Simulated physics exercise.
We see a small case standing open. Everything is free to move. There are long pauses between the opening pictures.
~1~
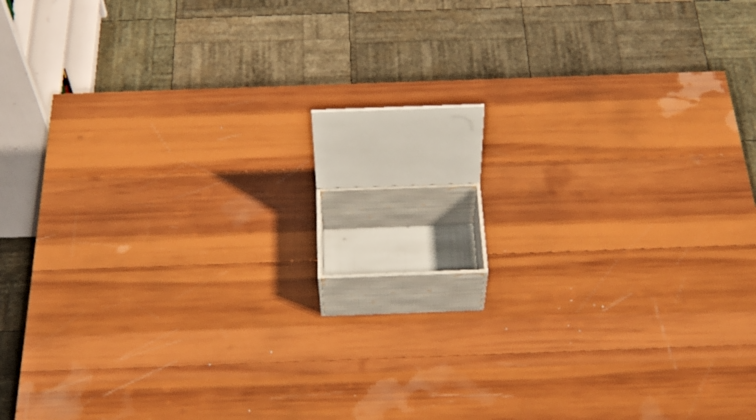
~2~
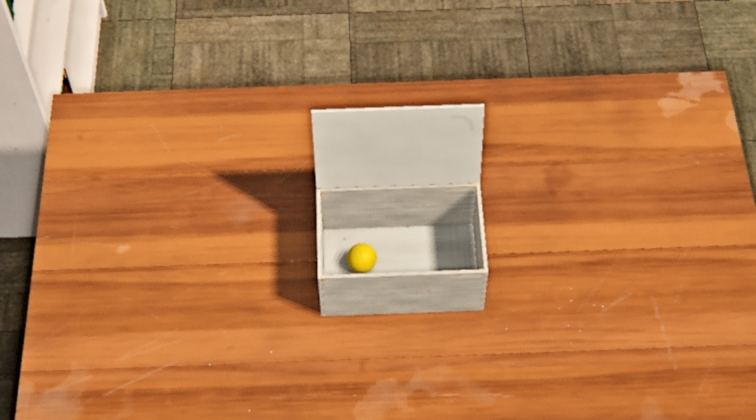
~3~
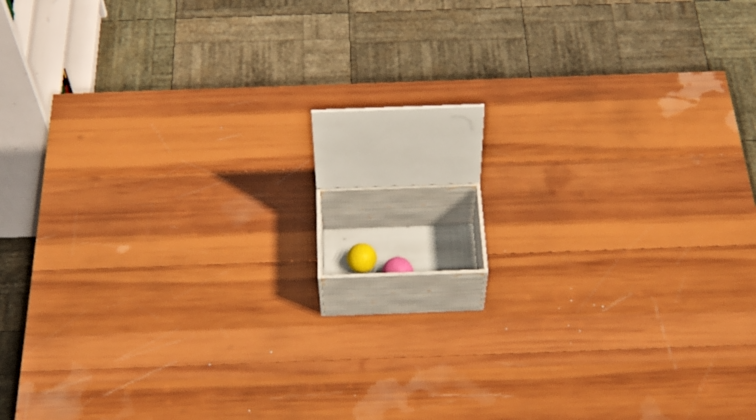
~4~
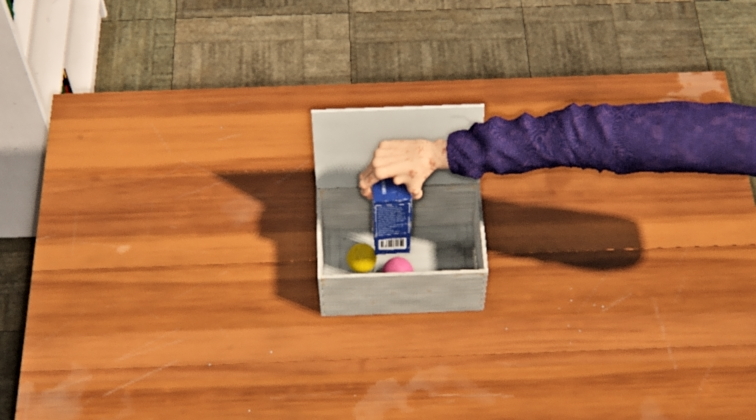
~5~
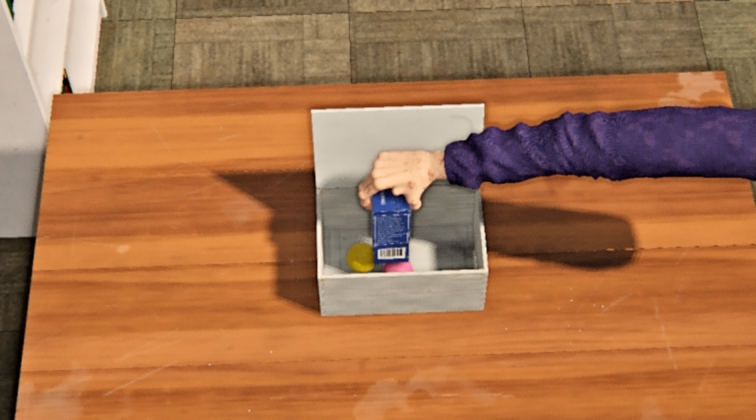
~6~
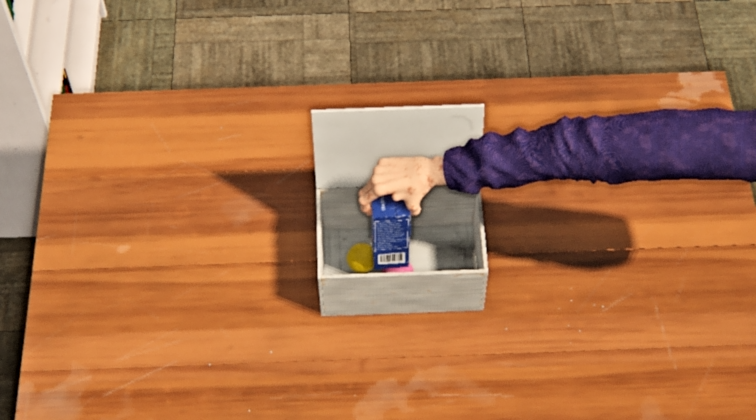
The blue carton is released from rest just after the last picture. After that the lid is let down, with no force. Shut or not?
Here the lid shuts flat.
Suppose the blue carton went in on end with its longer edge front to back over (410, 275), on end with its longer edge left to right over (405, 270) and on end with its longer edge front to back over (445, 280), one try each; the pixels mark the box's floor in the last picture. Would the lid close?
First, it closes; second, it closes; third, it will not close.
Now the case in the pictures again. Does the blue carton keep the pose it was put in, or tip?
The blue carton tips.
Then, 0.50 s after the last picture, blue carton tipped 56° from how it was near (371, 238); pink lemon rolled about its own width.
Then, 1.00 s after the last picture, lid starting down; blue carton on its side near (384, 236); pink lemon rolled well along; yellow lemon rolled about its own width.
Then, 1.60 s after the last picture, lid 60° above the rim; blue carton on its side near (384, 237); pink lemon rolled well along; yellow lemon rolled about its own width.
Then, 2.20 s after the last picture, lid 18° above the rim; blue carton on its side near (384, 237); pink lemon rolled well along; yellow lemon rolled well along.
At rest, lid shut; tipped over in the box, blue carton; moved from the start, pink lemon and yellow lemon. Seen from the same camera at the end, blue carton near (384, 237).
